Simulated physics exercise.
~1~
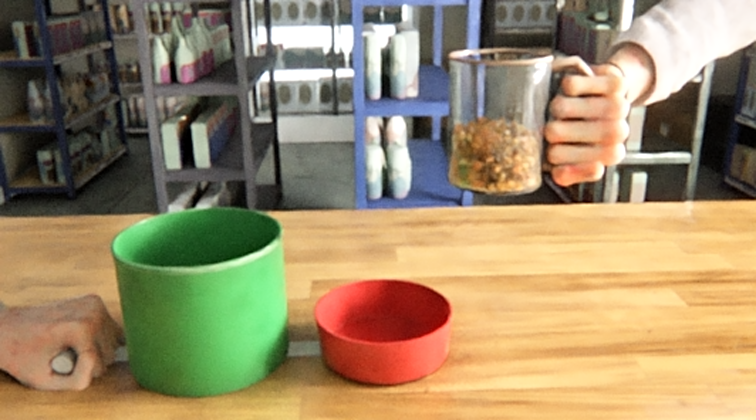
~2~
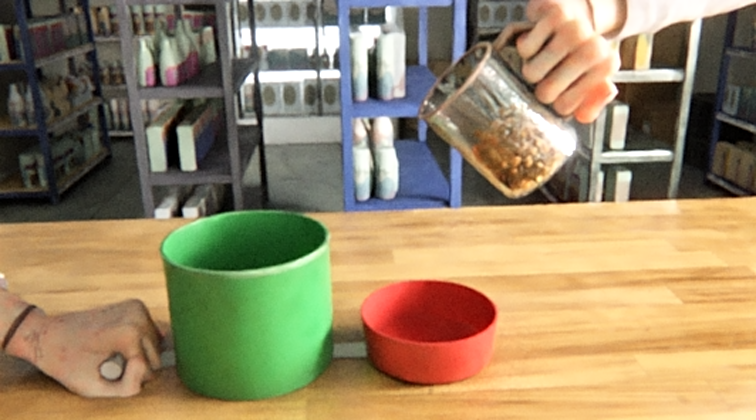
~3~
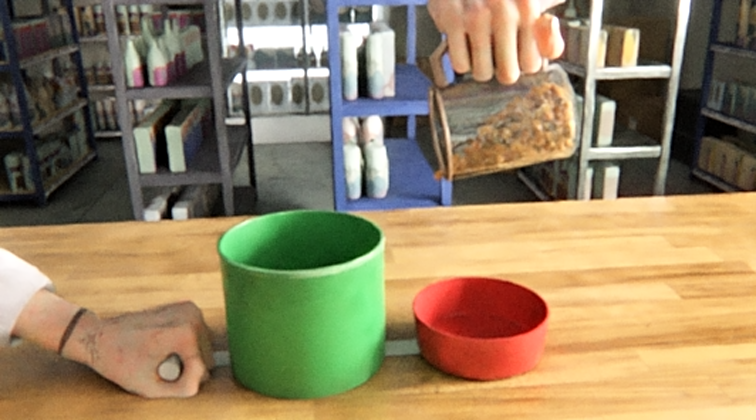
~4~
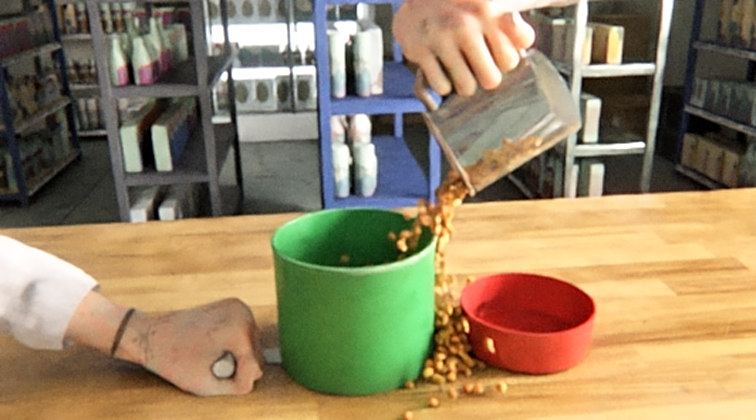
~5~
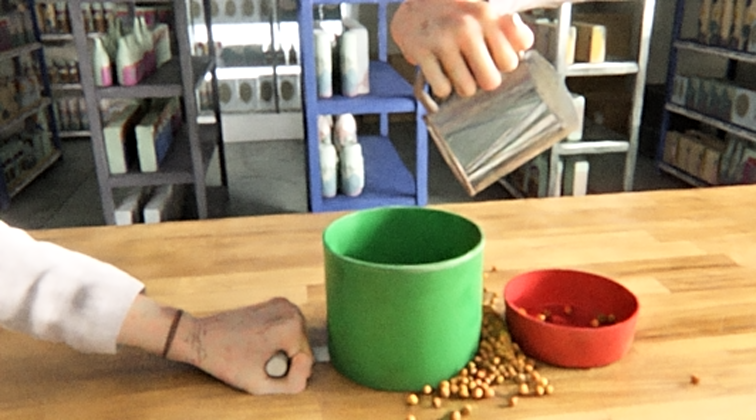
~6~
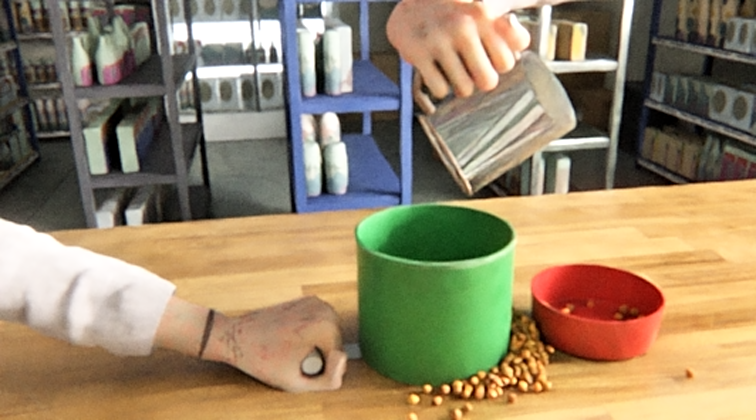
Roasted chickpeas tumbled from a tipped clear cup as a hand drew a green pot and a red dish to the right; some fell into the pot, a few reached the dish, and most ended up heaped on the wooden table.
